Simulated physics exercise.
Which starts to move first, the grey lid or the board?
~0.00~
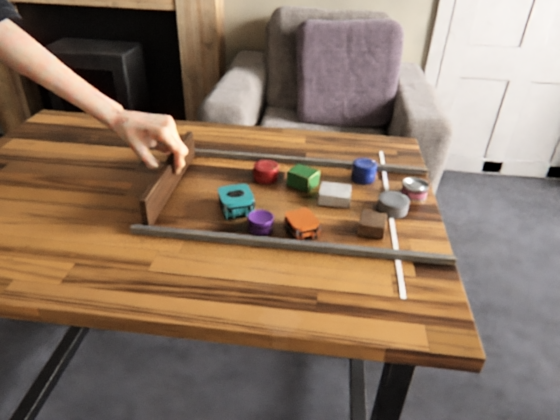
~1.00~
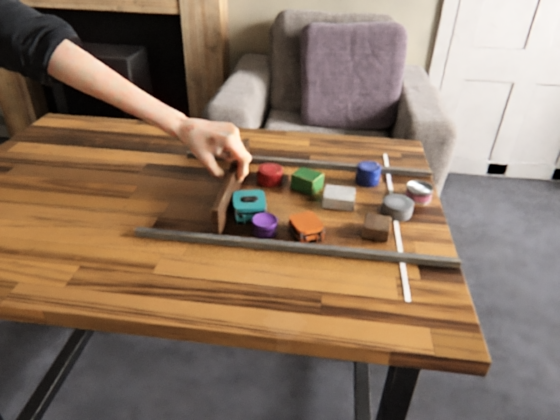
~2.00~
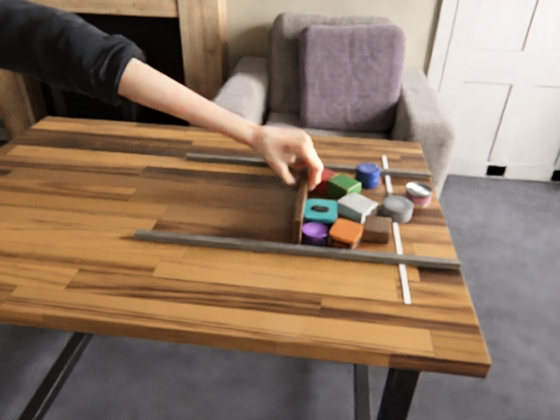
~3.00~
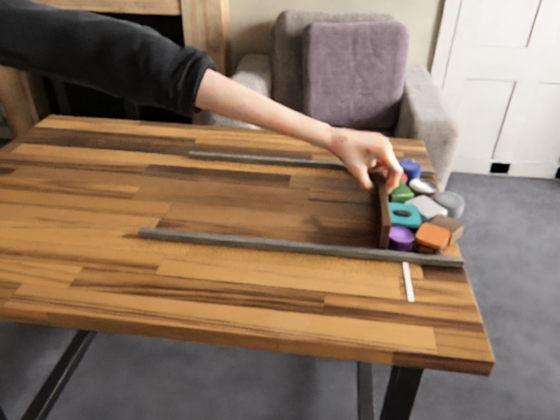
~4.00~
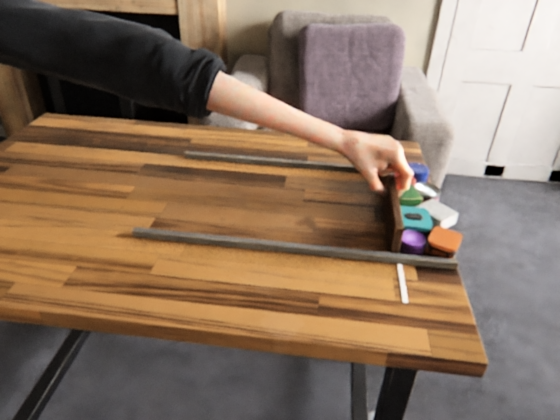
The board starts to move first, pushed along by the hand, while the grey lid moves only later, once the gathered objects are pushed toward the table's end.
